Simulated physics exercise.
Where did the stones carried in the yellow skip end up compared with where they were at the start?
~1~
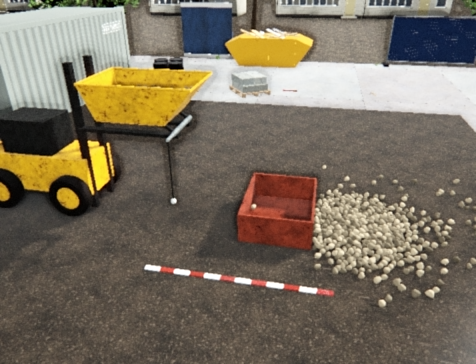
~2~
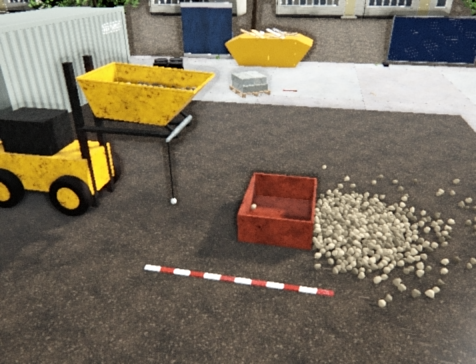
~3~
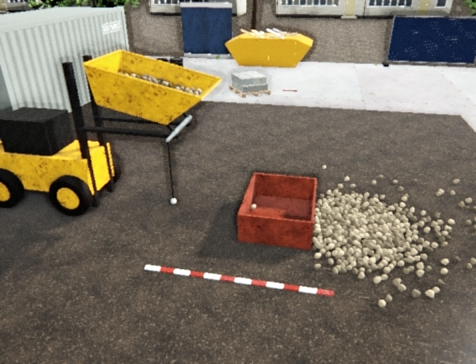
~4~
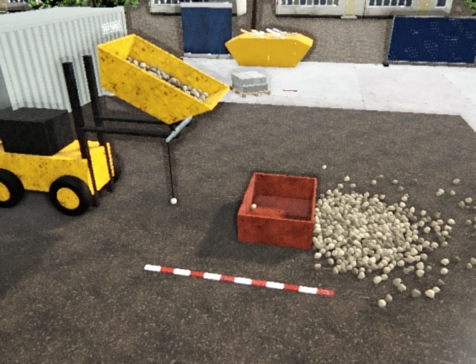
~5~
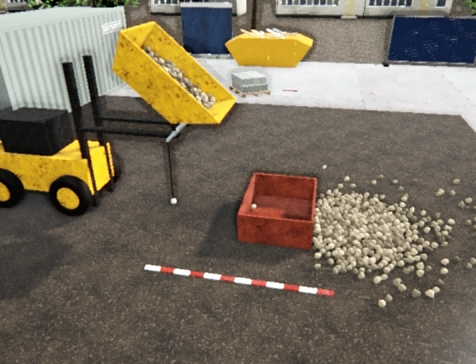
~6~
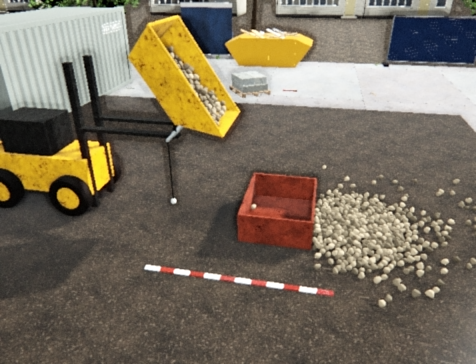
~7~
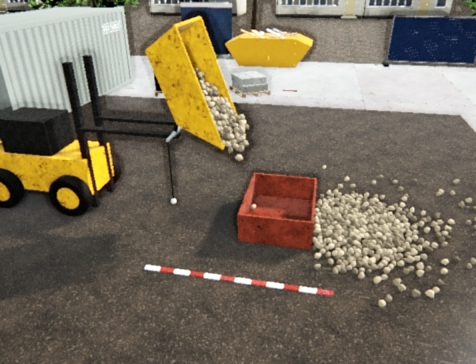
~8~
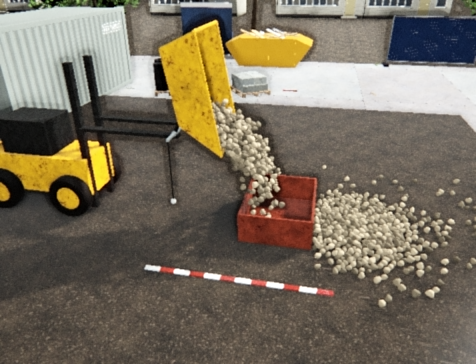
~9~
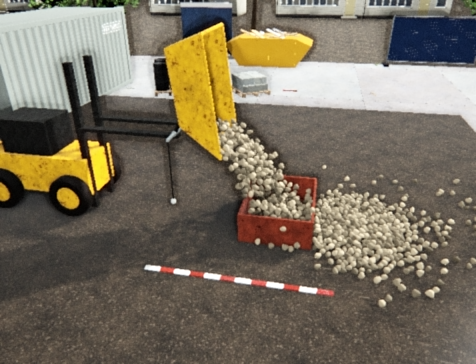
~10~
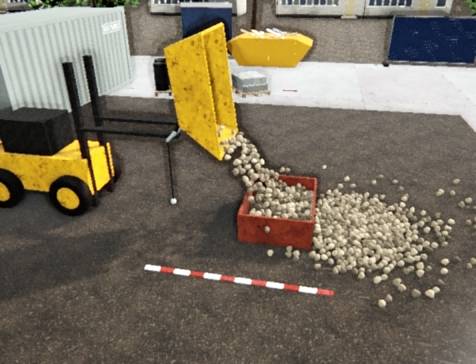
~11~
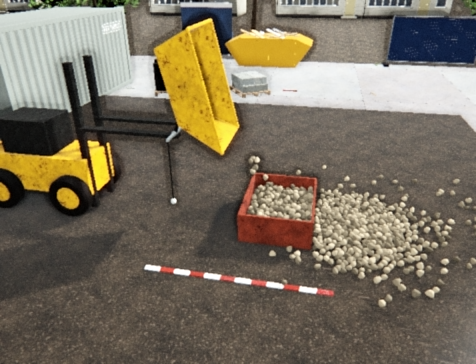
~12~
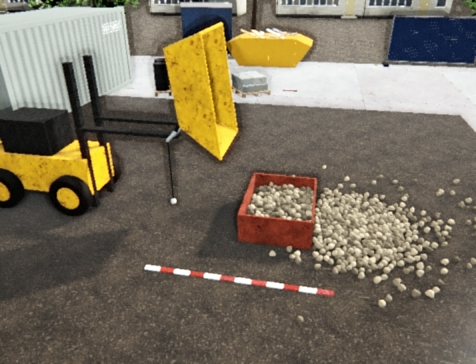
They ended up lower and further to the right, with nearly all of them in the red bin instead of up in the raised skip.
